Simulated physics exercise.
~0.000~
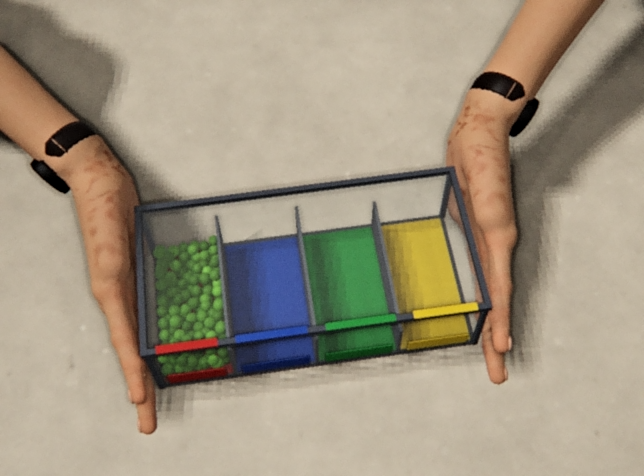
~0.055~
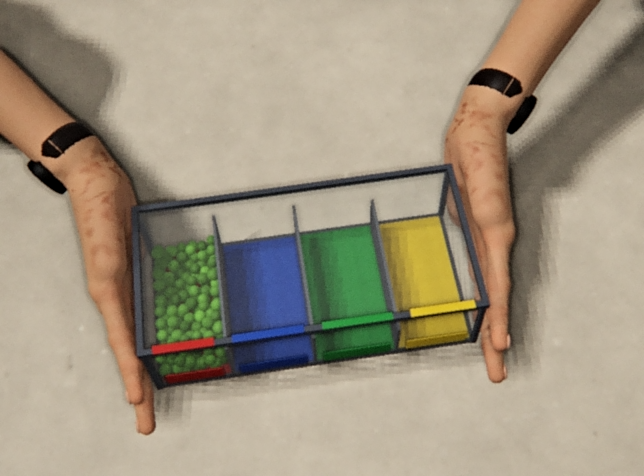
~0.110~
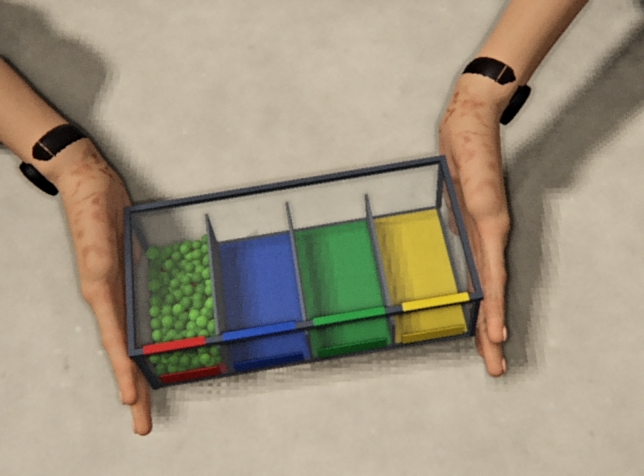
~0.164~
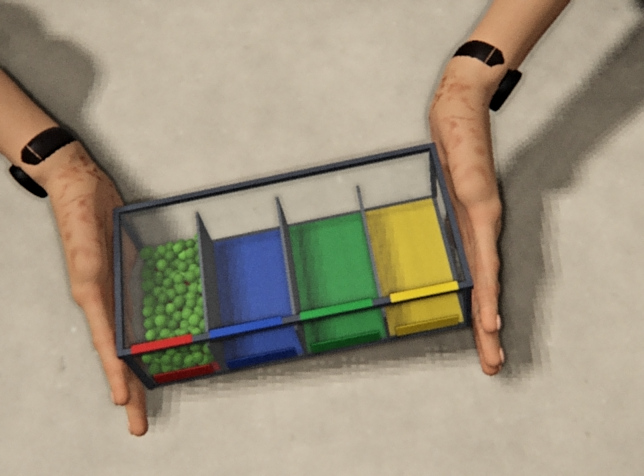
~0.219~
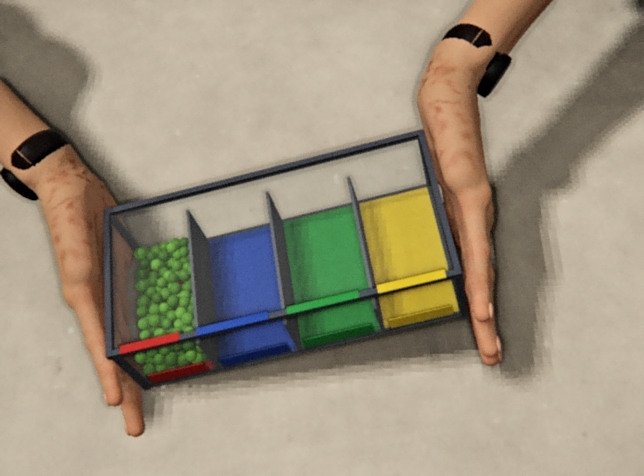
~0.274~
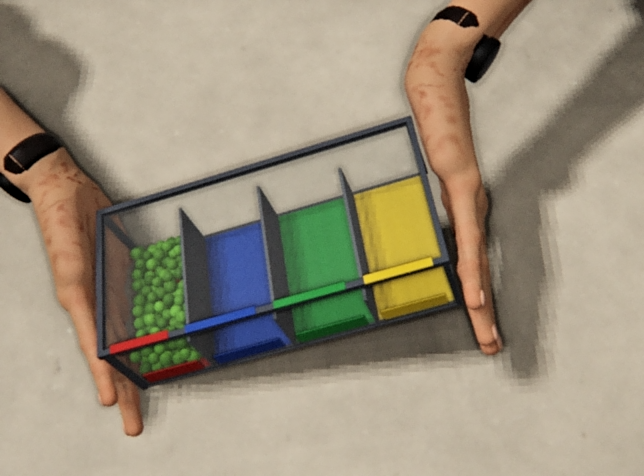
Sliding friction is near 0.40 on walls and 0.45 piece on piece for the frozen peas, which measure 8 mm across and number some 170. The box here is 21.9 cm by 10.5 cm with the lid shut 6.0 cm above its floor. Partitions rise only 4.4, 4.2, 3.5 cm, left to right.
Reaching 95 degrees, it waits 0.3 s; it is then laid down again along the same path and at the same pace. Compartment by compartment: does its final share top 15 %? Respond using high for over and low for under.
Red high, blue low, green low, yellow low.
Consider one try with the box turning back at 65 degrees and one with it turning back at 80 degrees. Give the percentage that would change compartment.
0 % and 0 %.
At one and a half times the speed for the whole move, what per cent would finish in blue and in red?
You'd end up with blue at 0 percent and red at 100 percent.
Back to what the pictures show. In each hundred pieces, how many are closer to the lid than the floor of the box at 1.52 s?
Share: Approx. 40 %.
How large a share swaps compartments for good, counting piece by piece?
I'd put it at about 0 per cent.
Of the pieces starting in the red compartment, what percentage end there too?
Roughly 100 per cent.
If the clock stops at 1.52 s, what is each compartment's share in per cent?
Red 100, blue 0, green 0, yellow 0.
After 1.52 s, tilt 95 degrees; red 100 %.
Then, at 2.35 s, tilt 48 degrees; red 100 %.
Then, at 3.19 s, tilt 0 degrees; red 100 %.
By 3.7 s all is still; red 100 %, blue 0 %, green 0 %, yellow 0 %.
